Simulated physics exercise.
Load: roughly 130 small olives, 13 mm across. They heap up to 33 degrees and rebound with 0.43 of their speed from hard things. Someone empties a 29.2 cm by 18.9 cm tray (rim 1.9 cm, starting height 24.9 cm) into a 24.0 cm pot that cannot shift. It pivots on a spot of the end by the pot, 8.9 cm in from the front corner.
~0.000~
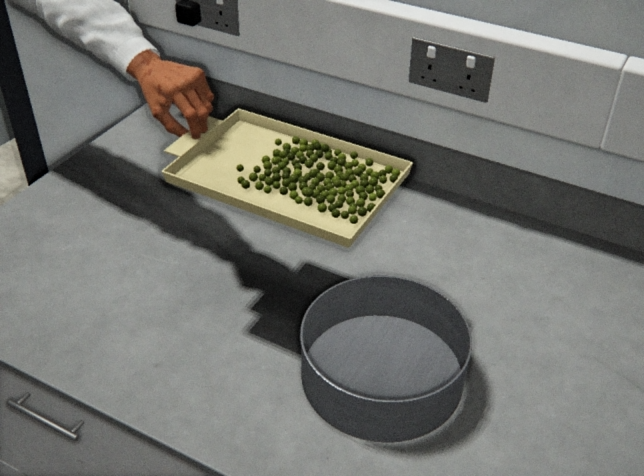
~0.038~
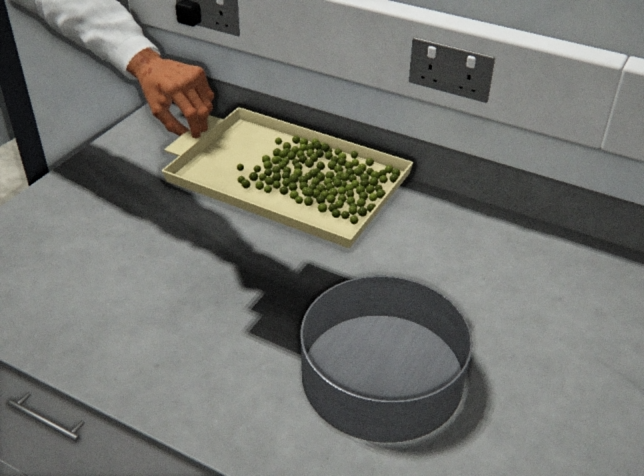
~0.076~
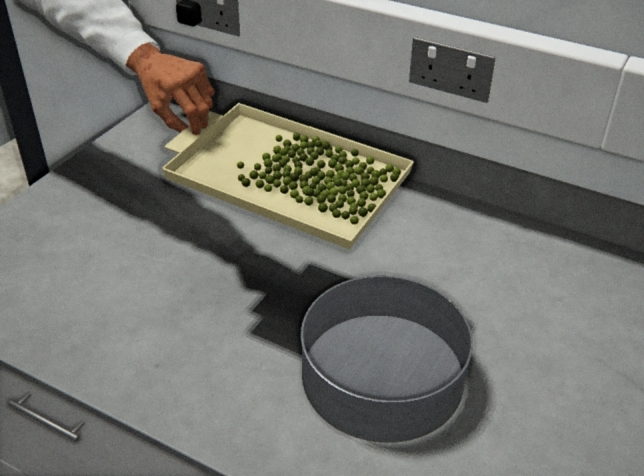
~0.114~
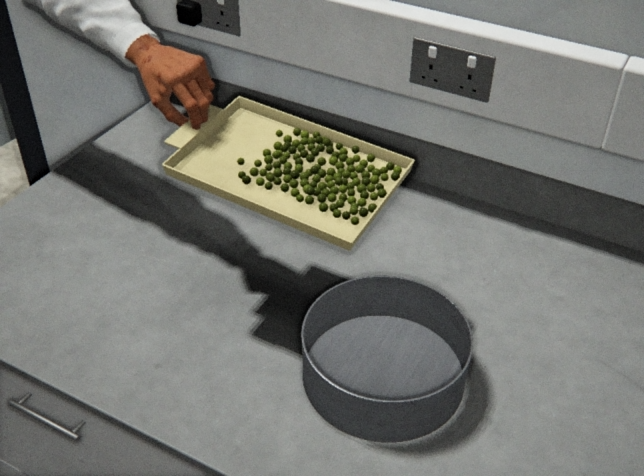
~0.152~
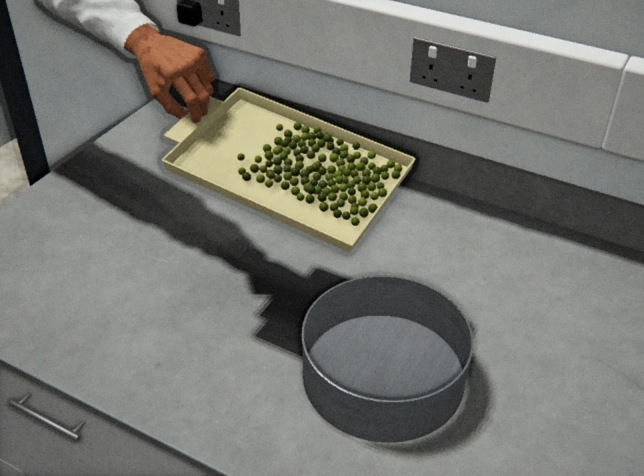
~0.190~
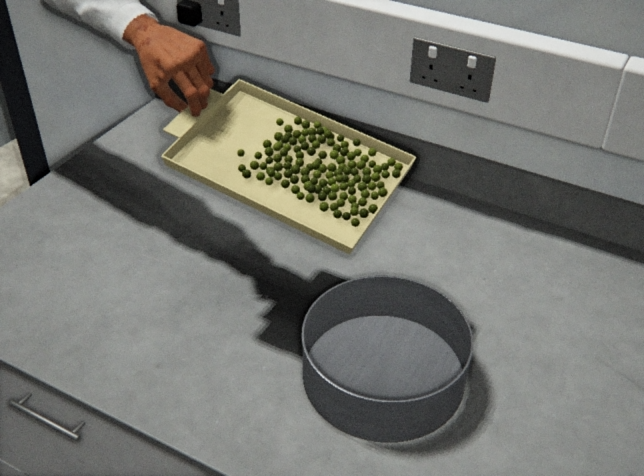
The clip opens on a hand in a white sleeve holding a shallow, pale yellow tray of small green olives above a grey counter, with a round grey pot nearby. The hand slowly tilts the tray, its far left side rising slightly while the olives stay clustered toward the right.
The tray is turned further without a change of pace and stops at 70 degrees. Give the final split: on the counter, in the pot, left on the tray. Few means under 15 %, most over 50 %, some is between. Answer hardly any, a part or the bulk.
Counter: Hardly any, pot: Hardly any, tray: The bulk.
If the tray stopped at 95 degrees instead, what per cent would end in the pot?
It would be near 100 per cent.
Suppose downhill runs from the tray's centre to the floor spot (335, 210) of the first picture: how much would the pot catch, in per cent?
About 5 per cent.
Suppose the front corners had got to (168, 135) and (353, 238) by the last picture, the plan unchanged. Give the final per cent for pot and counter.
Pot 5, counter 0.
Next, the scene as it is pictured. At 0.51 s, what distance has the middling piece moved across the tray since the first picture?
Roughly 5 cm.
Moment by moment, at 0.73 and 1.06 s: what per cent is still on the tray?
About 95, 95.
Then, at 0.51 s, tilt 40 degrees; the tray holds 100 %, the pot 0 %.
After 0.73 s, tilt 60 degrees; the tray holds 95 %, the pot 0 %.
After 1.06 s, tilt 70 degrees; the tray holds 95 %, the pot 5 %.
By 1.6 s all is still; counter 0 %, pot 5 %, tray 95 %.
